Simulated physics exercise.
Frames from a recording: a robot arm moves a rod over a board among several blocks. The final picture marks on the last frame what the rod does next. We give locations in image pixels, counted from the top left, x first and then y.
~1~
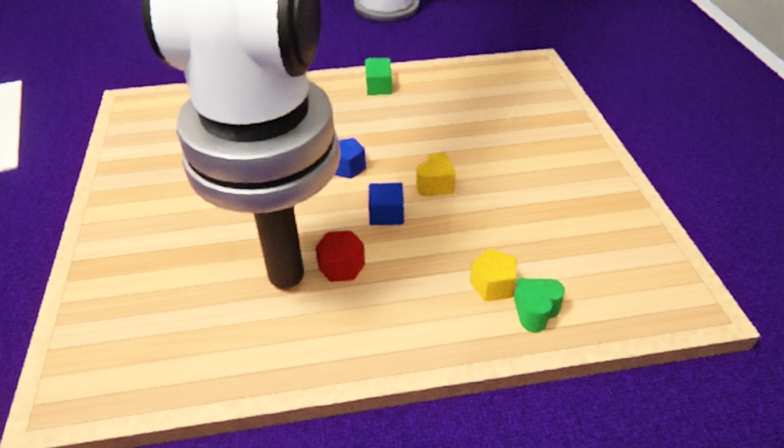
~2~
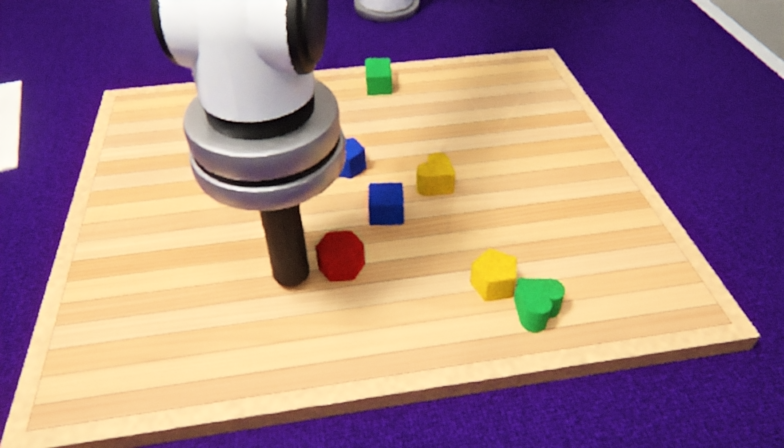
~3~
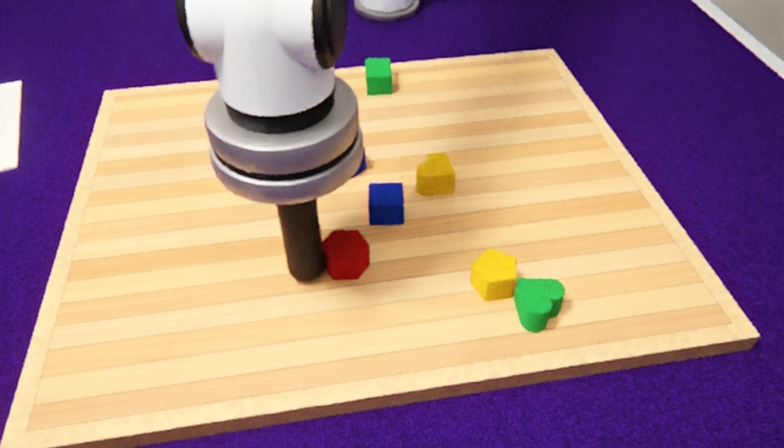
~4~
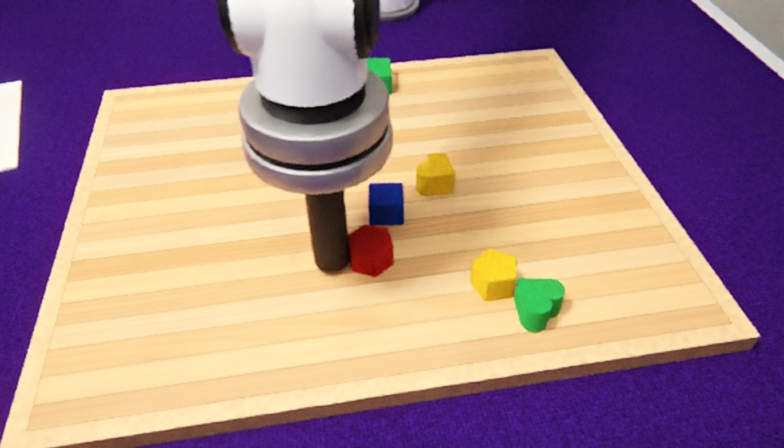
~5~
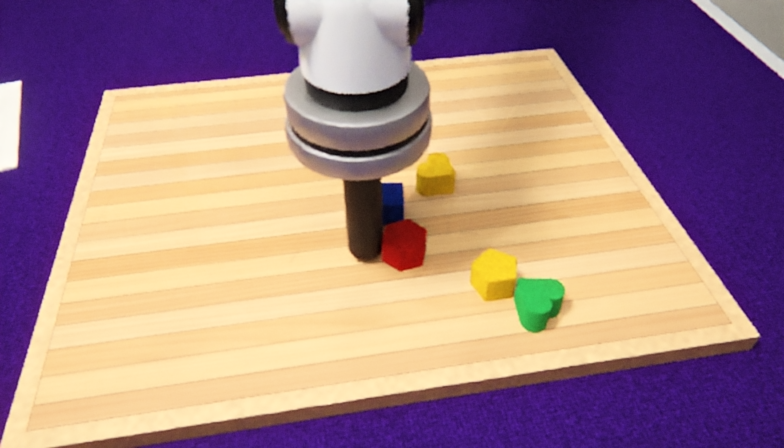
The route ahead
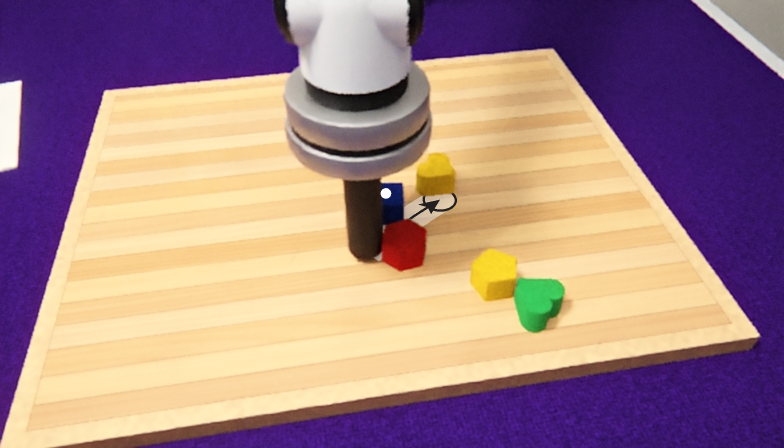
A robot arm's black rod slid right across a wooden board until it met a red block, then pushed it right and slightly away, past a blue block, while the yellow and green blocks stayed still.
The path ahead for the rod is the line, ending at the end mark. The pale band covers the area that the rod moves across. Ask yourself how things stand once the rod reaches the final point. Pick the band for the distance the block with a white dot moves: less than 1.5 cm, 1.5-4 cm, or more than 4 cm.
The 1.5 to 4 cm band.
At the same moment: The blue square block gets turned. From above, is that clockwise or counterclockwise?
Looking down on the board, it turns counter-clockwise.
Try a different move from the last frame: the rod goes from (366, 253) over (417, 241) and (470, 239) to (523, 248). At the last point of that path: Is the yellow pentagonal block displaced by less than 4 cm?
I expect so.
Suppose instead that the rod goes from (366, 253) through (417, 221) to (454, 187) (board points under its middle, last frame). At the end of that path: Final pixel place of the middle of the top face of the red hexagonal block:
It will likely be found at (428, 233).
The drawn path runs from (366, 253) via (403, 224), ending at (440, 200); the dot is on the blue square block.
The first path, step by step. One third of the way, rod (392, 227); blue square block (387, 190); red hexagonal block (418, 233), turned 25° clockwise.
Two thirds of the way, rod (416, 209); blue square block (390, 180), turned 35° anticlockwise; red hexagonal block (419, 233), turned 25° clockwise.
At the end, rod (440, 194); blue square block (390, 180), turned 40° anticlockwise; red hexagonal block (419, 233), turned 25° clockwise; yellow heart-shaped block (438, 160).
